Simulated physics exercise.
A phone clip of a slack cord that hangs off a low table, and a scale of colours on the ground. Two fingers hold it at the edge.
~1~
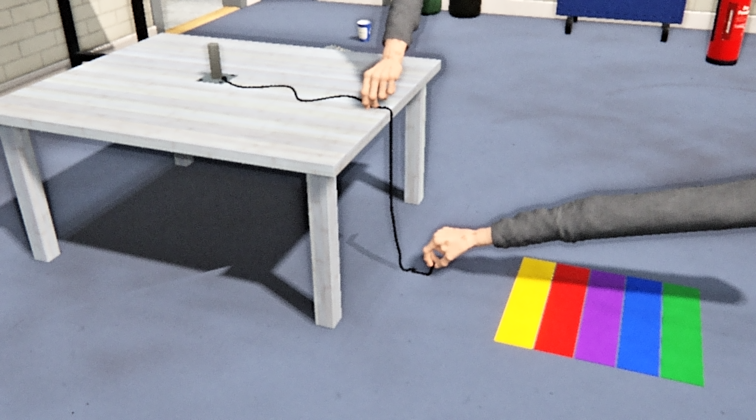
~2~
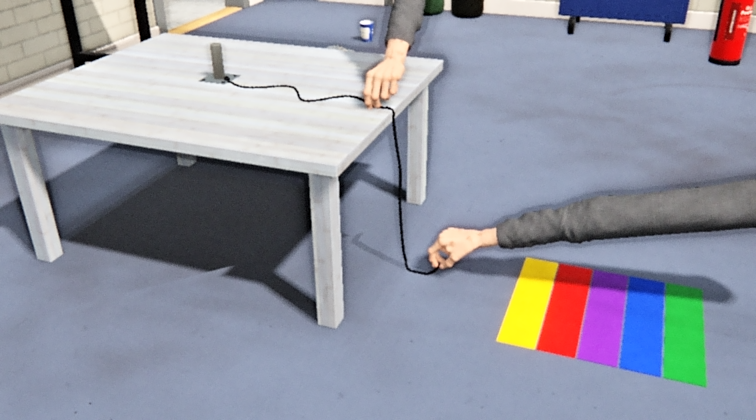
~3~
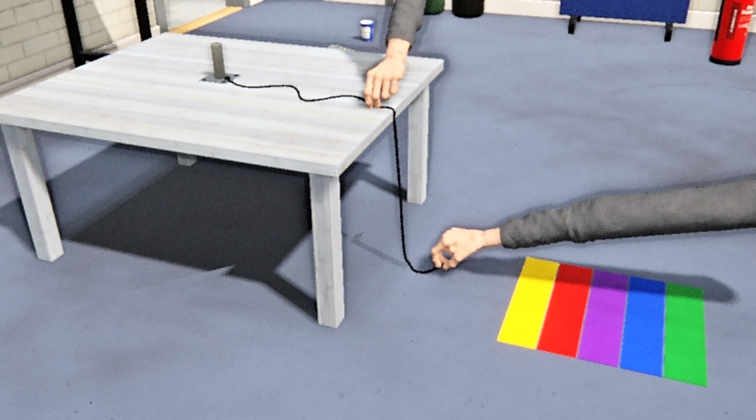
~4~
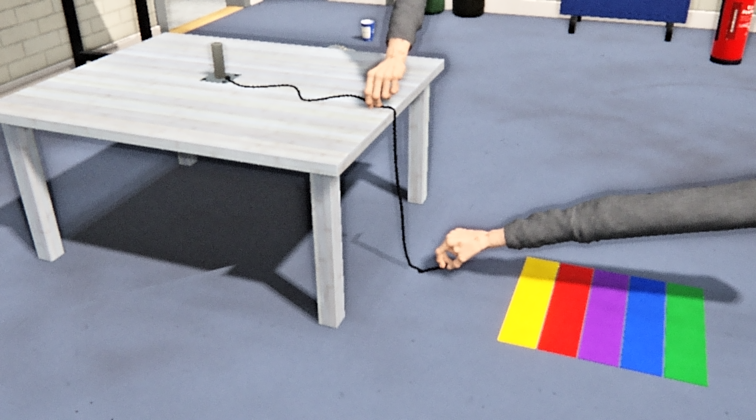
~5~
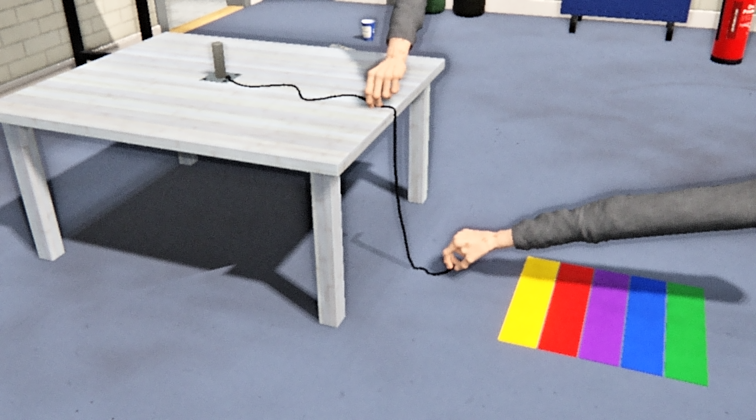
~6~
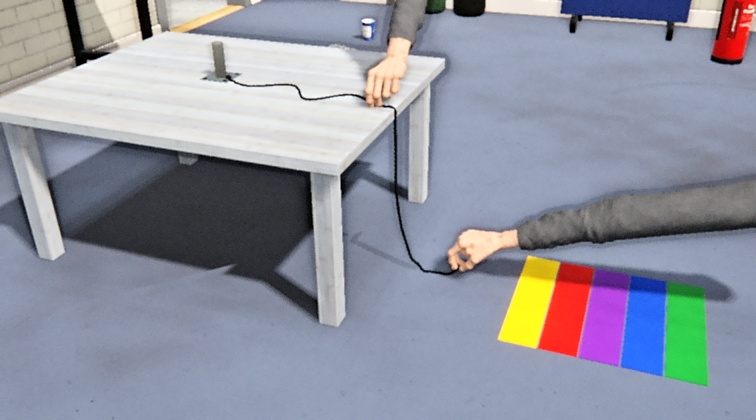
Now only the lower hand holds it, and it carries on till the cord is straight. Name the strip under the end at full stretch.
It halts on the purple strip.
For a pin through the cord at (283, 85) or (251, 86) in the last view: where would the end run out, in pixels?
In that order: (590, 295) and (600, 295).
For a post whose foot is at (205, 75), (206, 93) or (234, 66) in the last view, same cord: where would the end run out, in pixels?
Near (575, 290), (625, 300) and (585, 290).
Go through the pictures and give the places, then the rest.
In the first frame, end (434, 264); yellow (518, 327); red (558, 335); purple (597, 344); blue (639, 353); green (682, 362).
In the second frame, end (439, 265); cord through (242, 87) (298, 92) (349, 97) (394, 123) (400, 193) (404, 253).
In the third frame, end (442, 265).
In the fourth frame, end (446, 266); cord through (243, 86) (299, 91) (350, 96) (394, 122) (399, 192) (406, 252).
In the fifth frame, end (454, 266).
In the sixth frame, end (458, 267); cord through (244, 86) (299, 91) (351, 95) (395, 121) (396, 191) (409, 252).
Early on, end near (531, 281); over yellow.
Midway, end near (577, 290); over red.
At the end of the slack, end near (605, 295); over purple. Over purple.
